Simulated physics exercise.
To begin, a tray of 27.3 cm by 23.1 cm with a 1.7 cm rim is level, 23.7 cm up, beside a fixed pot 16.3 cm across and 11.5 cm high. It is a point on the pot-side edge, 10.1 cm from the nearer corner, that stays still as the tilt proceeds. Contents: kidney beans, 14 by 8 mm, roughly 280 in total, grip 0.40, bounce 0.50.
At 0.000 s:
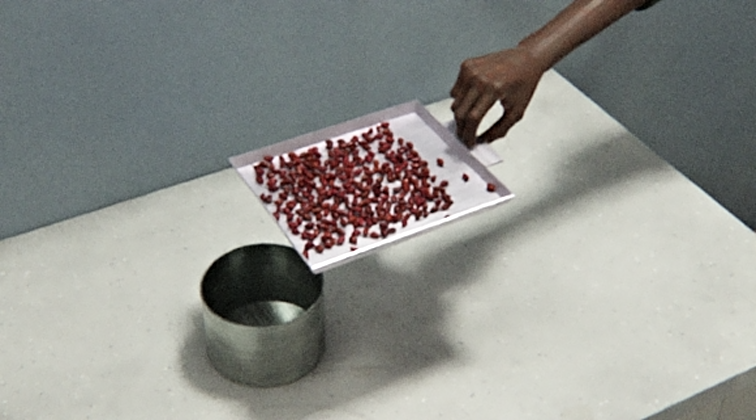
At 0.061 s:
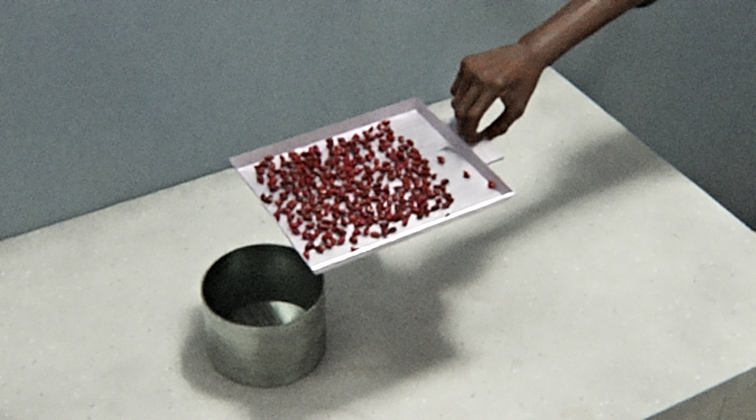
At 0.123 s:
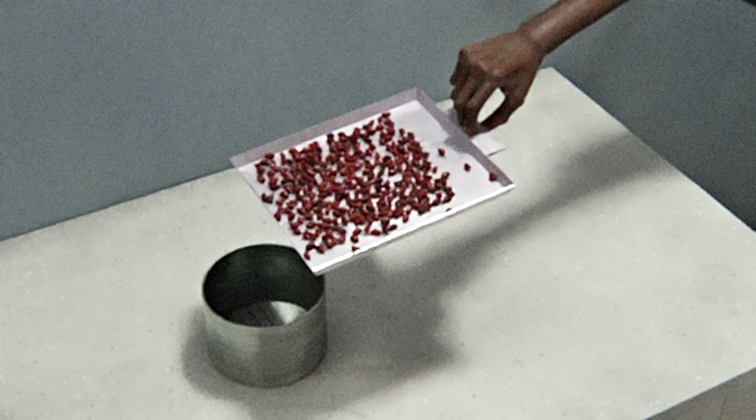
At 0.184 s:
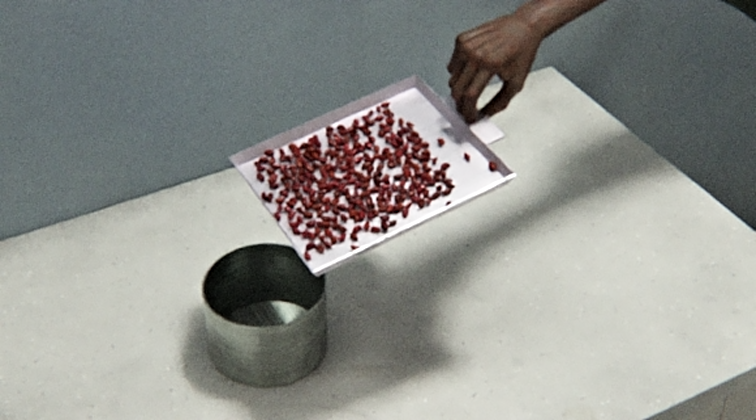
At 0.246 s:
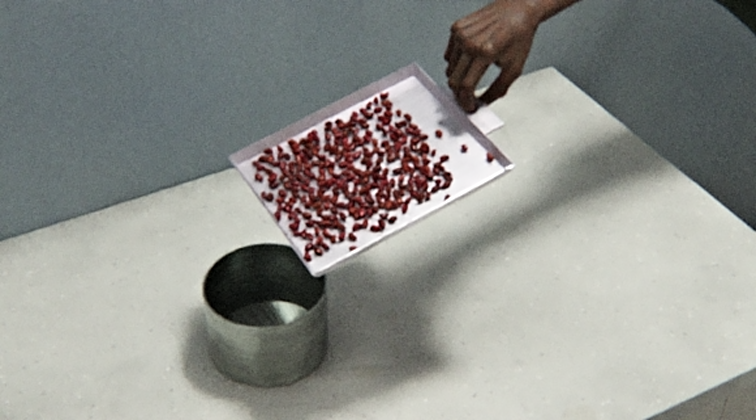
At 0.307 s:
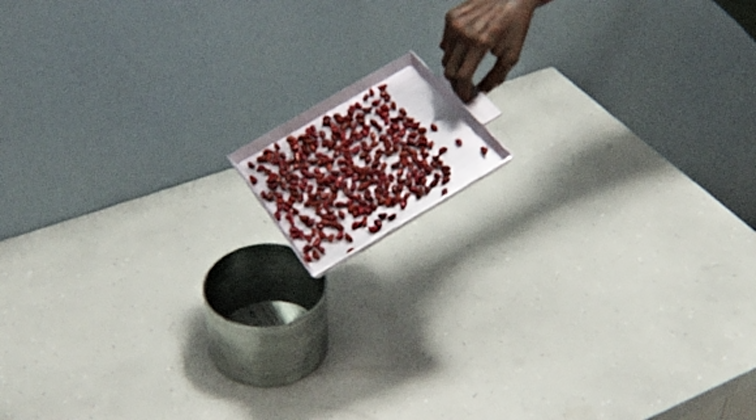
A shallow white tray scattered with dark red beans tilts gradually toward its near left corner beside a metal pot on a pale countertop, as a hand at the far right lifts its handle; the beans barely shift.
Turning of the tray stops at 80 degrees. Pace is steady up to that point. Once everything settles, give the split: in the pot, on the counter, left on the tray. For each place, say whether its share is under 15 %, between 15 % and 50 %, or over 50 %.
In the end pot: An intermediate fraction, counter: The main fraction, tray: A minor fraction.
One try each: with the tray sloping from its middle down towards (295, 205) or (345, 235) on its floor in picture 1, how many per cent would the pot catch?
The share comes to about 65 in a hundred, then about 5 in a hundred.
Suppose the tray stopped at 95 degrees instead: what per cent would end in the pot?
I'd put it at close to 40 per cent.
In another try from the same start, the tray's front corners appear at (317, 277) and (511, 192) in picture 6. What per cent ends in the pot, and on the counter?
You'd end with pot at 0 and counter at 100.
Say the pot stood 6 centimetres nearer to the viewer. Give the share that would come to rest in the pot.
My estimate: Some 65 per cent.
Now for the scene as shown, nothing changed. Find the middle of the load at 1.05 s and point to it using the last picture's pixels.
Load centre: About (282, 244) px.
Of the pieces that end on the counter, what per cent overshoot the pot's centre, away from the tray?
Share past the middle: Roughly 80 percent.
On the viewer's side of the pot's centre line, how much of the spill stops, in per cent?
Estimate: Close to 90 per cent of the pieces.
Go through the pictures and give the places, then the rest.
Tray tilt 0 degrees, front corners at (314, 263) and (507, 193); middle of the pieces at (358, 185); pot at (262, 283), in the first picture.
Tray tilt 1 degrees, front corners at (315, 264) and (508, 191); middle of the pieces at (359, 184), in the second picture.
Tray tilt 4 degrees, front corners at (315, 265) and (509, 183), lowest corner left front; middle of the pieces at (359, 180), in the third picture.
Tray tilt 8 degrees, front corners at (315, 266) and (509, 173), lowest corner left front; middle of the pieces at (359, 175), in the fourth picture.
Tray tilt 13 degrees, front corners at (315, 268) and (508, 164), lowest corner left front; middle of the pieces at (357, 171), in the fifth picture.
Tray tilt 17 degrees, front corners at (315, 270) and (506, 155), lowest corner left front; middle of the pieces at (355, 168); pot at (265, 284). Its pace works out near 70 degrees a second, in the sixth picture.
Then, at 0.75 s, tilt 47 degrees; the tray holds 100 %, the pot 0 %.
Then, at 1.05 s, tilt 67 degrees; the tray holds 60 %, the pot 10 %.
After 1.45 s, tilt 80 degrees; the tray holds 5 %, the pot 30 %.
By 2.8 s all is still; pot 40 %, counter 60 %, tray 0 %.
